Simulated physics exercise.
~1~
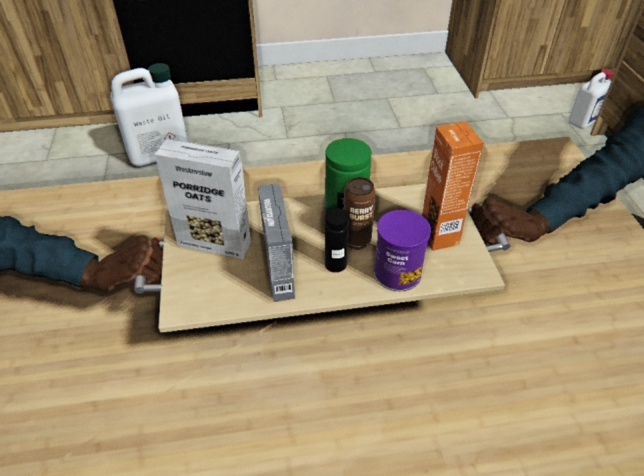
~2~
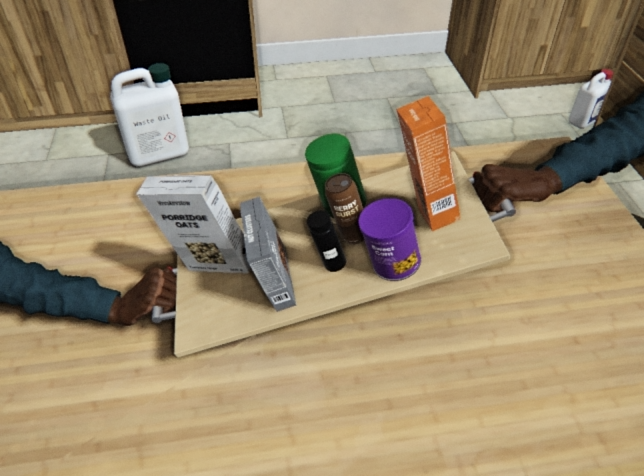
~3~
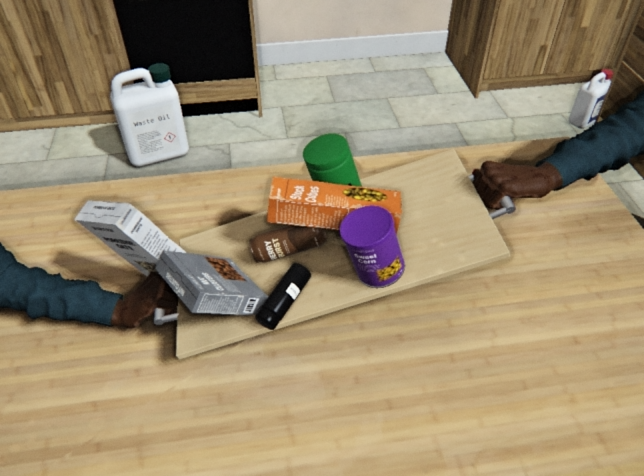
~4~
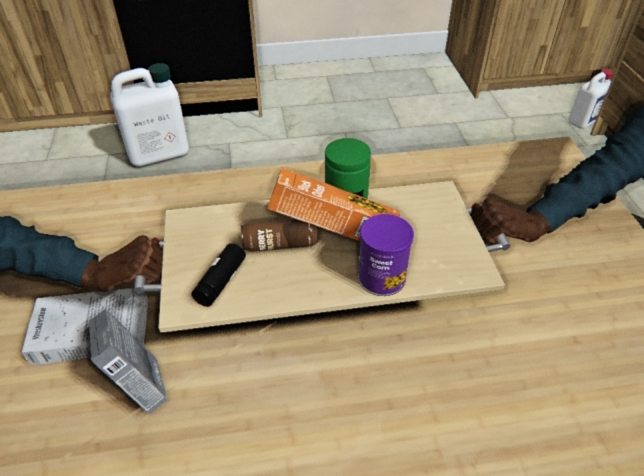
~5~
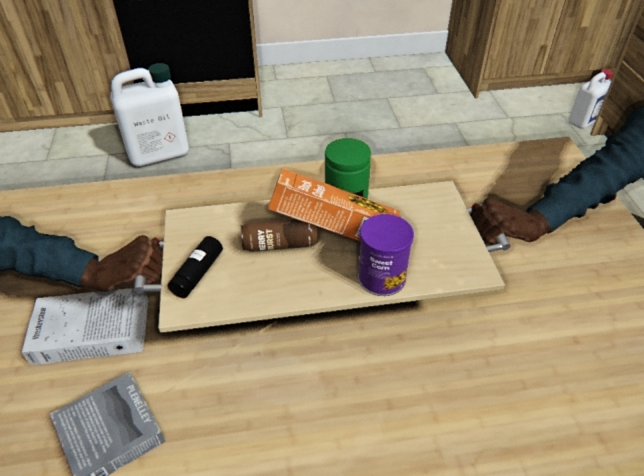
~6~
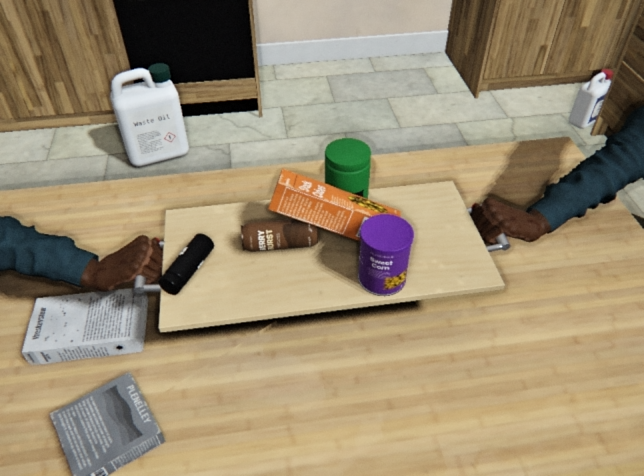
On a wooden kitchen counter, two hands tipped a rimless tray down to the left, toppling the orange carton, brown can and black shaker and sending the white and grey packets overboard, then levelled it with the green jar and purple tin still standing.
